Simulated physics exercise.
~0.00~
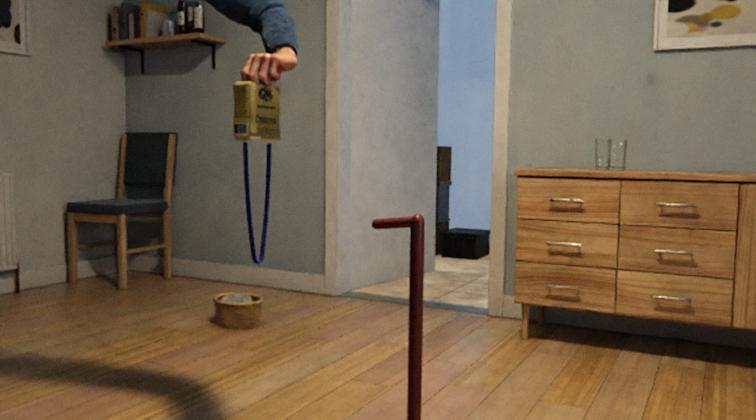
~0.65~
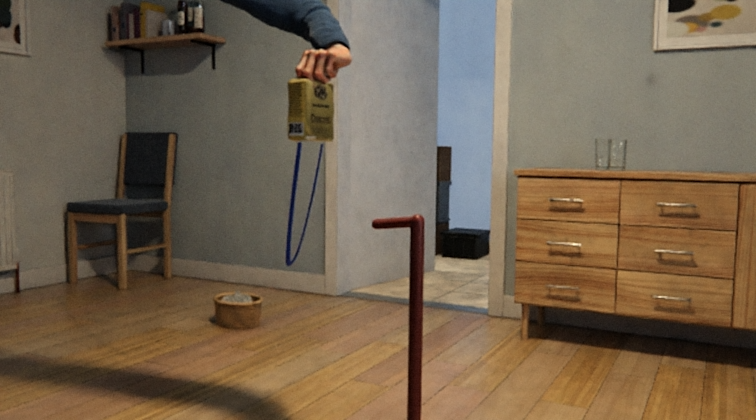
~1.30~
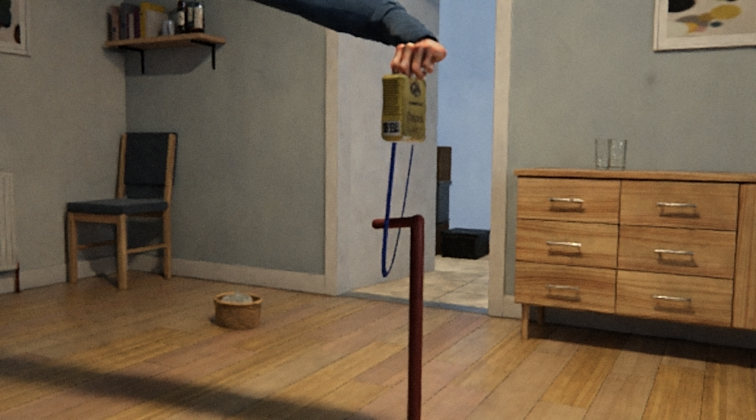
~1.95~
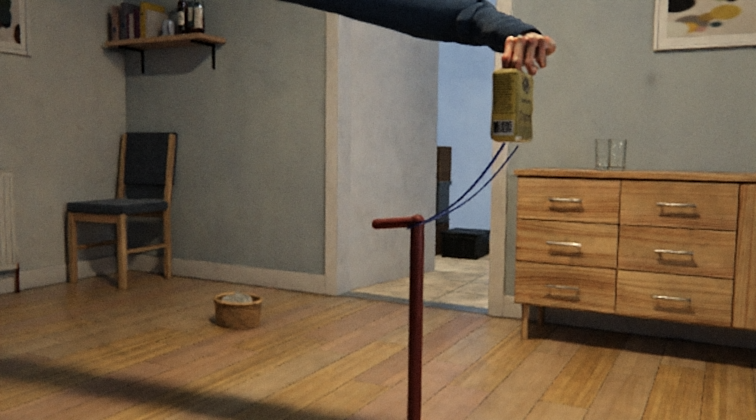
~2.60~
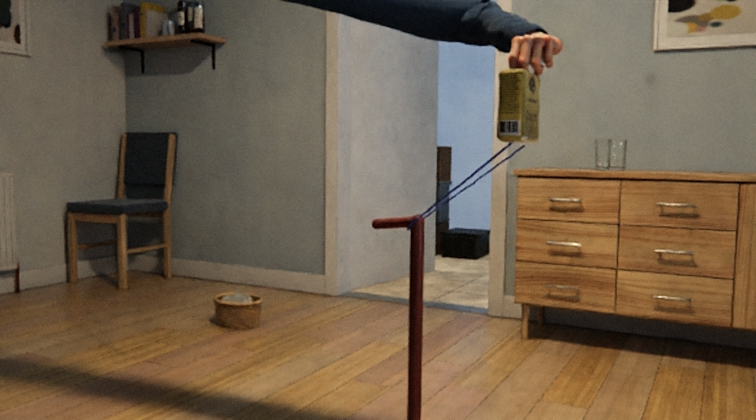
At the start, a hand holds a yellow pouch upright at the left of a room with a wooden floor, a blue loop hanging freely beneath it. The hand carries the pouch to the right, toward a dark red post with a sideways hook at its top. As the pouch passes above the hook, the dangling loop reaches the post. The pouch continues past, and the loop catches and trails back to the post. At the end, the loop is pulled tight around the post, and the hand stops with the snagged pouch beyond it.
